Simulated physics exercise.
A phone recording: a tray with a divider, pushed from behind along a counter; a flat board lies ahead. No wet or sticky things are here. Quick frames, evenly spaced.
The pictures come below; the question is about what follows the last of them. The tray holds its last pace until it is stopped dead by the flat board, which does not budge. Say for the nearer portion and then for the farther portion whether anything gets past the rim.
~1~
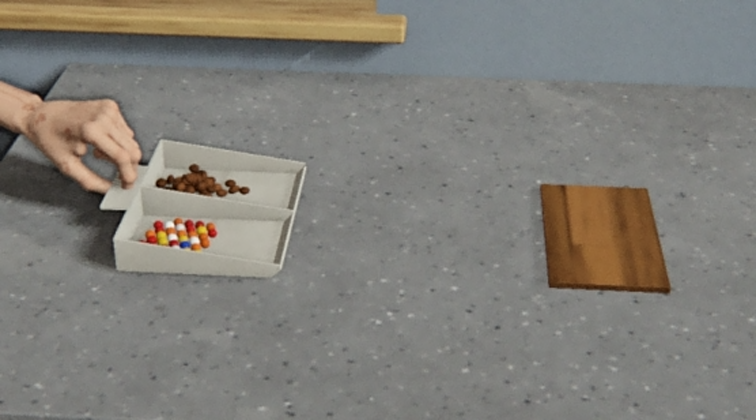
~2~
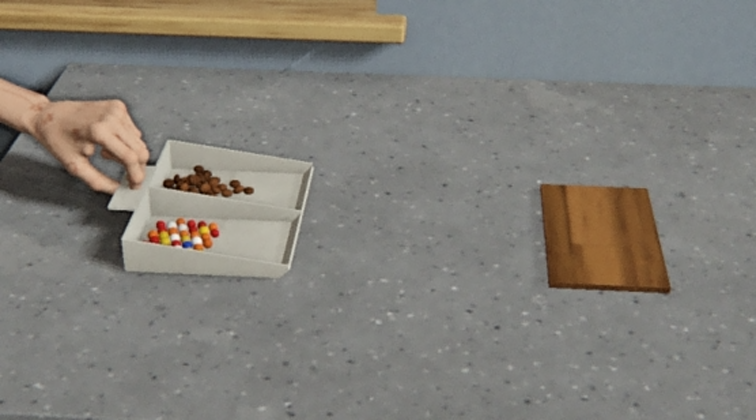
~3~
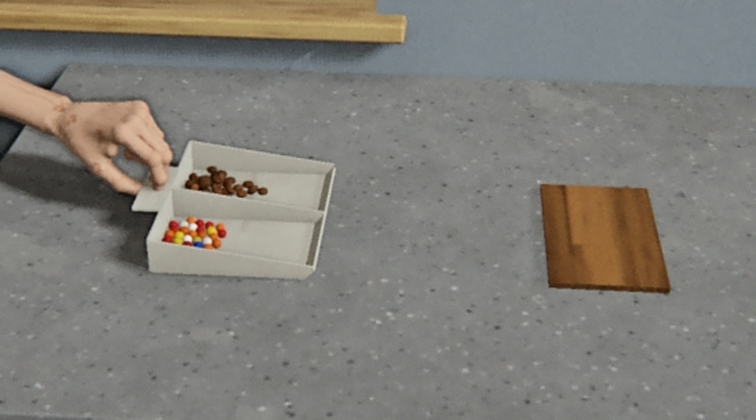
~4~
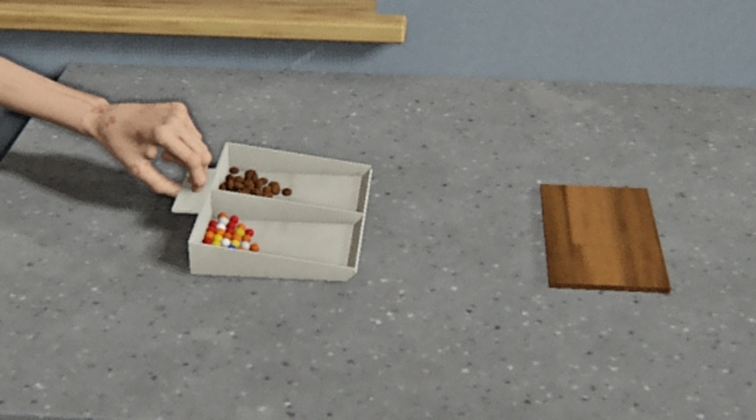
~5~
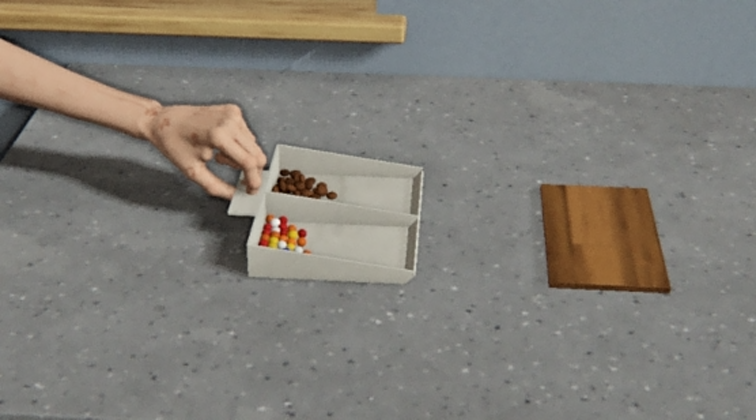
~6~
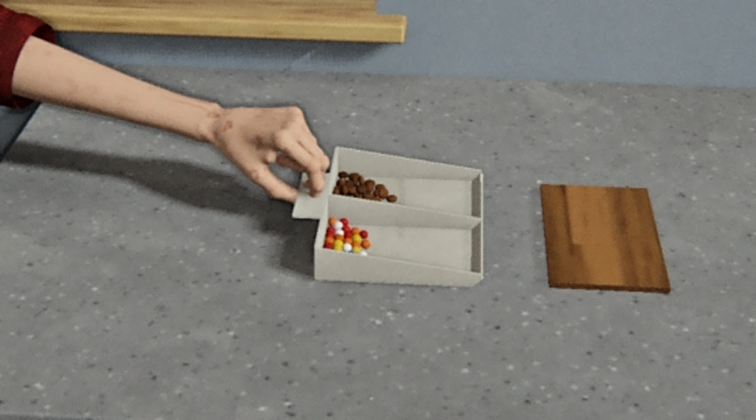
Nearer portion: Some gets past. Farther portion: Some gets past.
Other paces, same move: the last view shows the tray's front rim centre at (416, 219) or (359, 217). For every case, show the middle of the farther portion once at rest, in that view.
The middle stops roughly at (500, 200) the first time and at (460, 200) the second time.
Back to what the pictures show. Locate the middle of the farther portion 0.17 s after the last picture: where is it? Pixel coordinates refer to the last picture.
Near (524, 201).
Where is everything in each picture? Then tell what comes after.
The first picture shows front rim near (294, 214), at rest; flat board near (606, 258); nearer portion near (183, 240), some round plastic beads; farther portion near (198, 187), some bits of dog kibble.
The second picture shows front rim near (302, 214), hardly any of the way covered; farther portion near (202, 189).
The third picture shows front rim near (325, 215), a little of the way covered; nearer portion near (187, 240).
The fourth picture shows front rim near (364, 217), near a quarter of the way covered; farther portion near (246, 193).
The fifth picture shows front rim near (419, 219), near half of the way covered; nearer portion near (282, 246).
The sixth picture shows front rim near (482, 222), the bulk of the way covered; flat board near (606, 258); nearer portion near (347, 248); farther portion near (351, 191).
Then, 0.04 s on from there, tray still sliding, front rim near (523, 224); nearer portion all inside; farther portion all inside.
Then, 0.17 s on from there, tray stopped at the flat board; nearer portion a little out of the tray; farther portion only a few out of the tray.
Then, 0.38 s on from there, tray stopped at the flat board; nearer portion near half out of the tray; farther portion near a quarter out of the tray.
In the end, tray stopped at the flat board; nearer portion near half out of the tray; farther portion near a quarter out of the tray.
